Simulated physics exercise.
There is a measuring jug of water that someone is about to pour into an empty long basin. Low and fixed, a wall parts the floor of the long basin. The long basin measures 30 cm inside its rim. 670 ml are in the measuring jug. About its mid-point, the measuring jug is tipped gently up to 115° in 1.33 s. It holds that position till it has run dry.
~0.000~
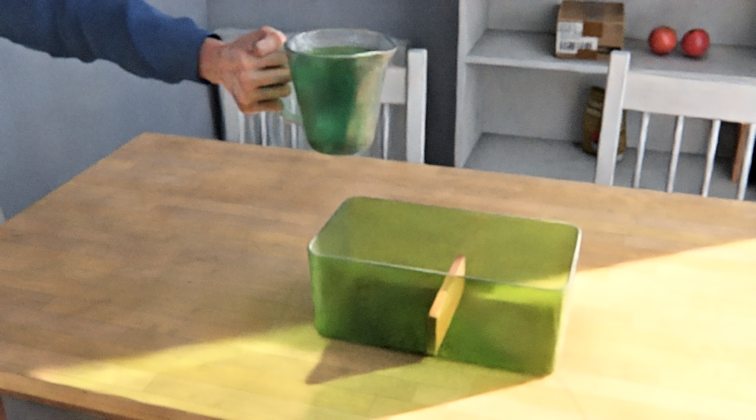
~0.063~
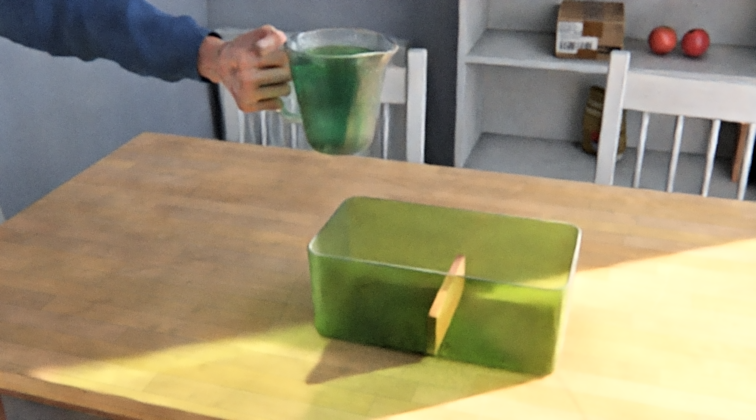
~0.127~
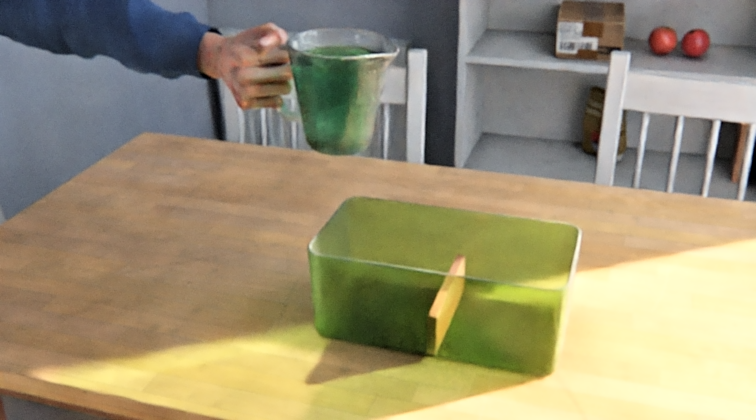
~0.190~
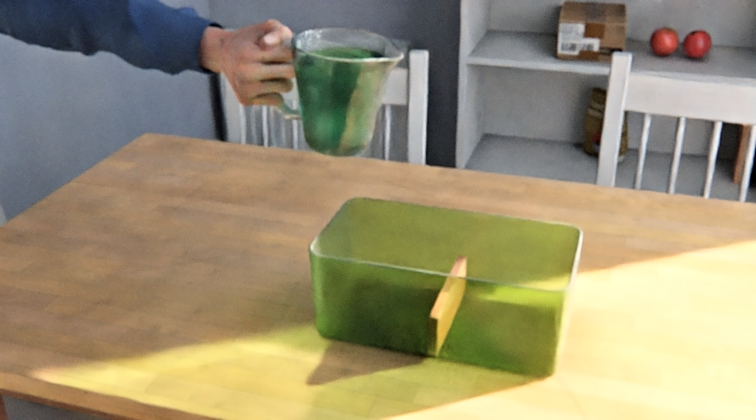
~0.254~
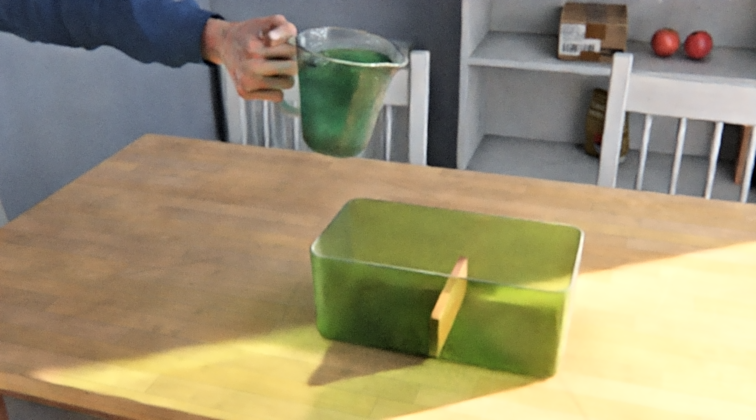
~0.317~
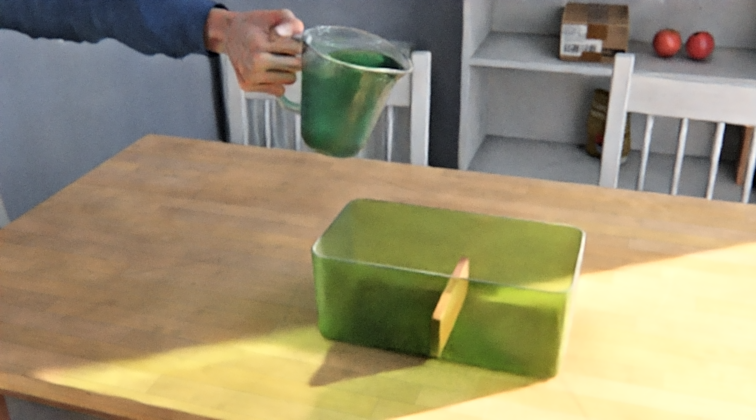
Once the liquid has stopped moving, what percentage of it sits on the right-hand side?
About 72 per cent.
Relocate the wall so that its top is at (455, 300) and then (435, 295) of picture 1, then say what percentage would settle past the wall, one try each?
In turn about 65 and 80 per cent.
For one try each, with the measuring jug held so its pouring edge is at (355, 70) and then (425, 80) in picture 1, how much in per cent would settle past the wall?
I'd expect close to 5 per cent and then close to 90 per cent.
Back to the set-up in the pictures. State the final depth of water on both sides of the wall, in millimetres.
Left about 8 mm, right about 22 mm.
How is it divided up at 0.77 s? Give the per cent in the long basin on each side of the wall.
0 on the left, 10 on the right, roughly.
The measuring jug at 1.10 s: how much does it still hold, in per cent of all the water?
Remaining share: Approx. 10 %.
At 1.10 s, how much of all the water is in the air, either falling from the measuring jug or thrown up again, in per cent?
Estimate: Around 16 per cent.
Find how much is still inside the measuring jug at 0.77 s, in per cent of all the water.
Near 66 in a hundred.
After 0.77 s the tilt is 72° and 66 per cent is still to pour, 0 is left of the wall and 10 right of it.
After 1.10 s the tilt is 107° and 9 per cent is still to pour, 10 is left of the wall and 65 right of it.
After 1.45 s the tilt is 115° and 0 per cent is still to pour, 27 is left of the wall and 72 right of it.
After 1.83 s the tilt is 115° and 0 per cent is still to pour, 27 is left of the wall and 72 right of it.
In the end 27 per cent lies left of the wall, 72 right of it and 1 outside.
